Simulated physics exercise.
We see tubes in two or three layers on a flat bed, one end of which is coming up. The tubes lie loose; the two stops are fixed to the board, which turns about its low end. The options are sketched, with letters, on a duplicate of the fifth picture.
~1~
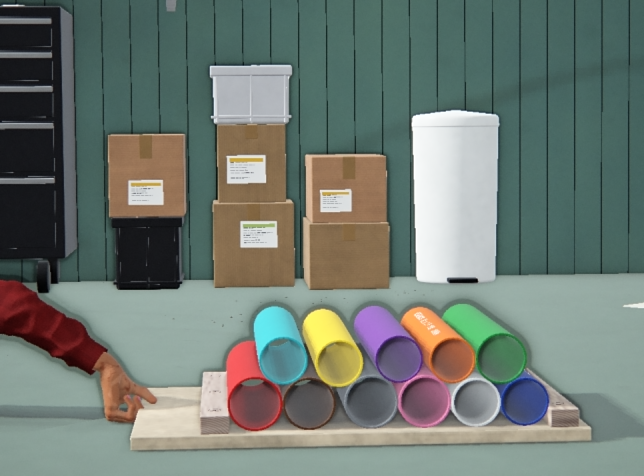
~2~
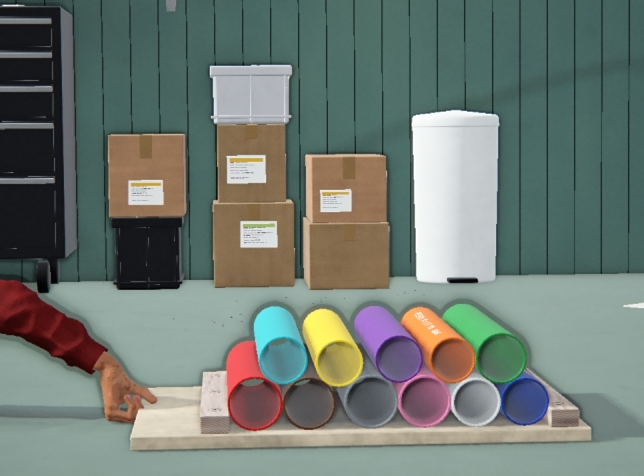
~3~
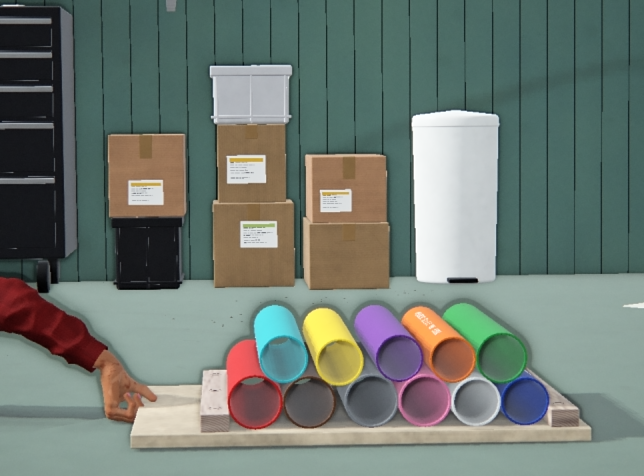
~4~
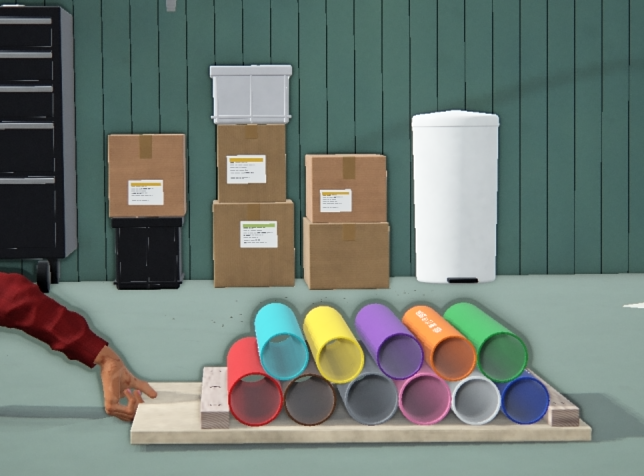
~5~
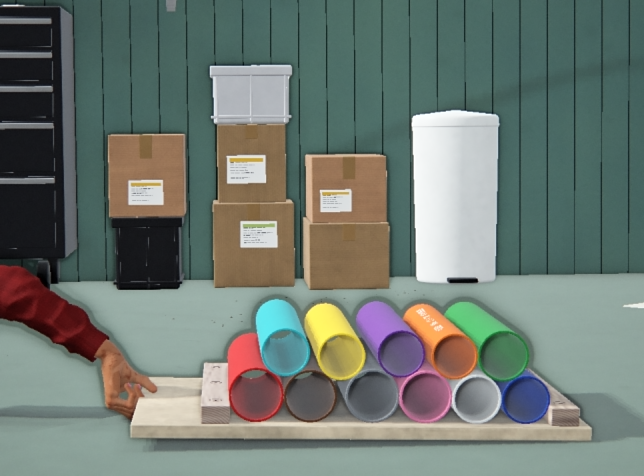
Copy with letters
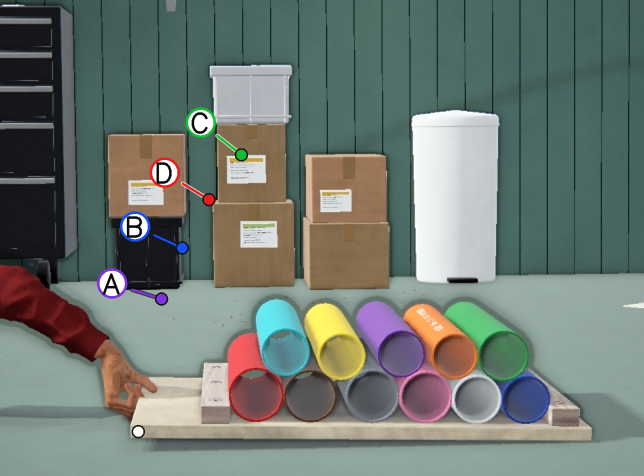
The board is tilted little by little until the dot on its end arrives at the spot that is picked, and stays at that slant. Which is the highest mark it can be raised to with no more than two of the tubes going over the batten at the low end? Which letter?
At most to B.
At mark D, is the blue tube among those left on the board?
Yes.
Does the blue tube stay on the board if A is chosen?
The blue tube: Yes.
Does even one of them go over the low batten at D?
Yes, at D.
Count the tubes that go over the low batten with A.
It comes to none.
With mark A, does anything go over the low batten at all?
No.
On the marked copy, A at (162, 299); B at (182, 248); C at (241, 155); D at (209, 200); the white dot at (139, 432).
With B. Early on, board at 16°.
Further on, board at 25°.
At the end, board at 25°, none over the low batten.
As for the rest, A none over the low batten; C five over the low batten; D five over the low batten.
